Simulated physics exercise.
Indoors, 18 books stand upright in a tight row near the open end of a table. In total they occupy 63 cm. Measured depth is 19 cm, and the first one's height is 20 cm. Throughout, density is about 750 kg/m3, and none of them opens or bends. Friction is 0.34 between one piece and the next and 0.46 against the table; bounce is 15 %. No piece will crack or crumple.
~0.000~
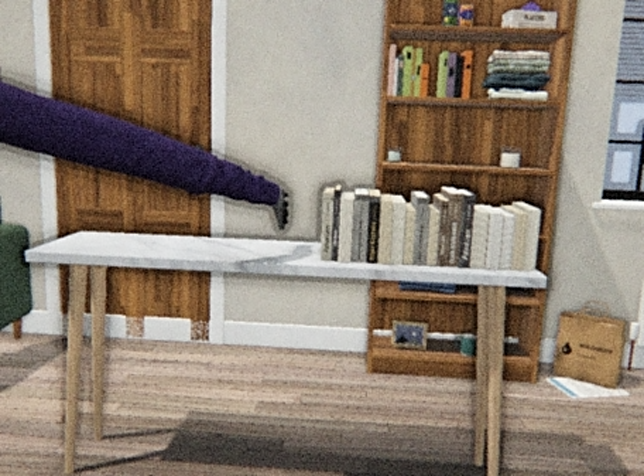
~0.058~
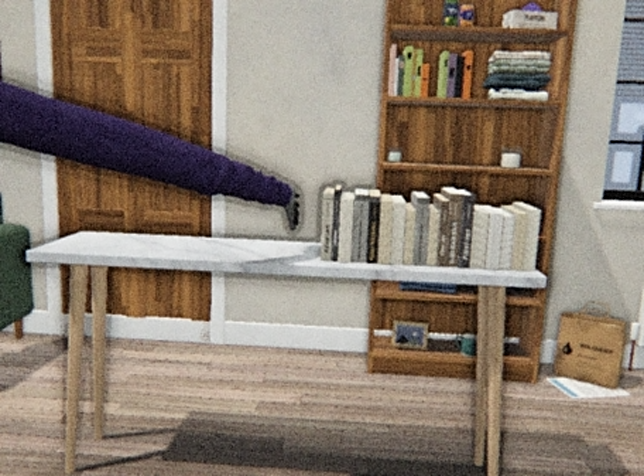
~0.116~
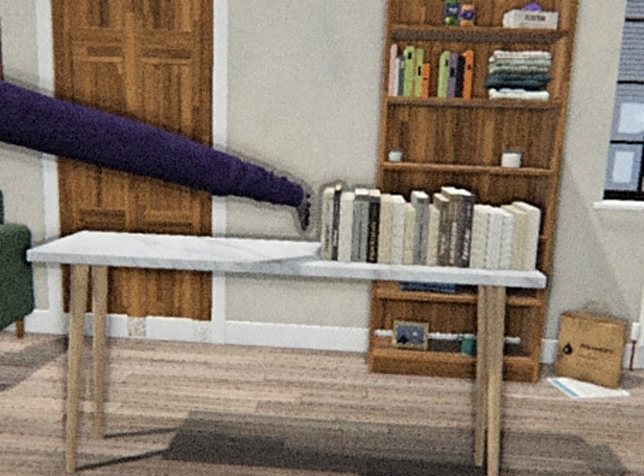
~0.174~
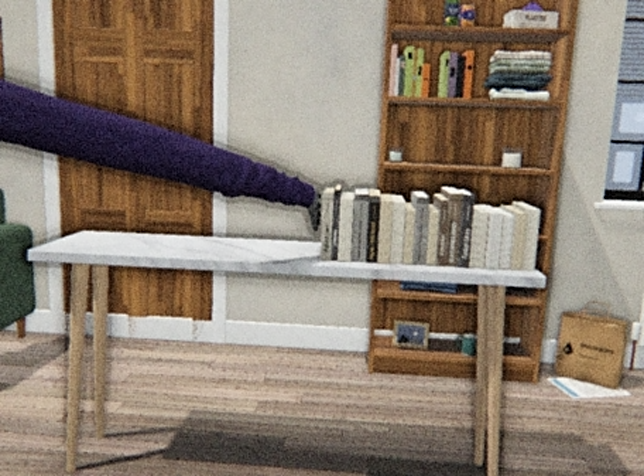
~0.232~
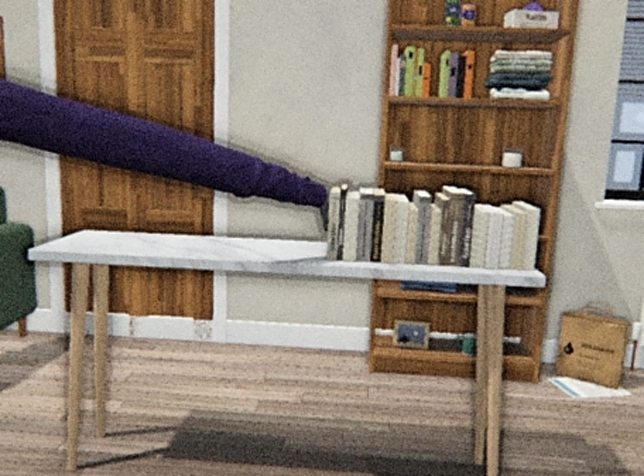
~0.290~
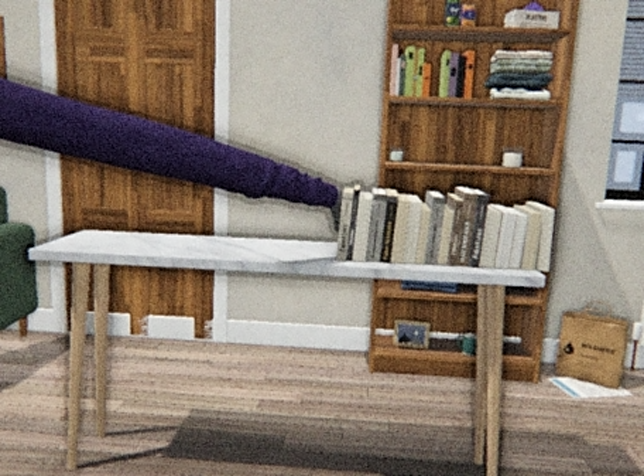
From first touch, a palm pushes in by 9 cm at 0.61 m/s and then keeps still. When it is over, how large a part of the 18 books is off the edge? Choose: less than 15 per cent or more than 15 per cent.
Off the edge: Over 15 per cent.
By 0.40 s, none of the 18 books off the edge, 18 disturbed.
By 0.76 s, 4 of the 18 books off the edge.
When it is over (1.5 s), 5 of the 18 books off the edge. That is 28 per cent.
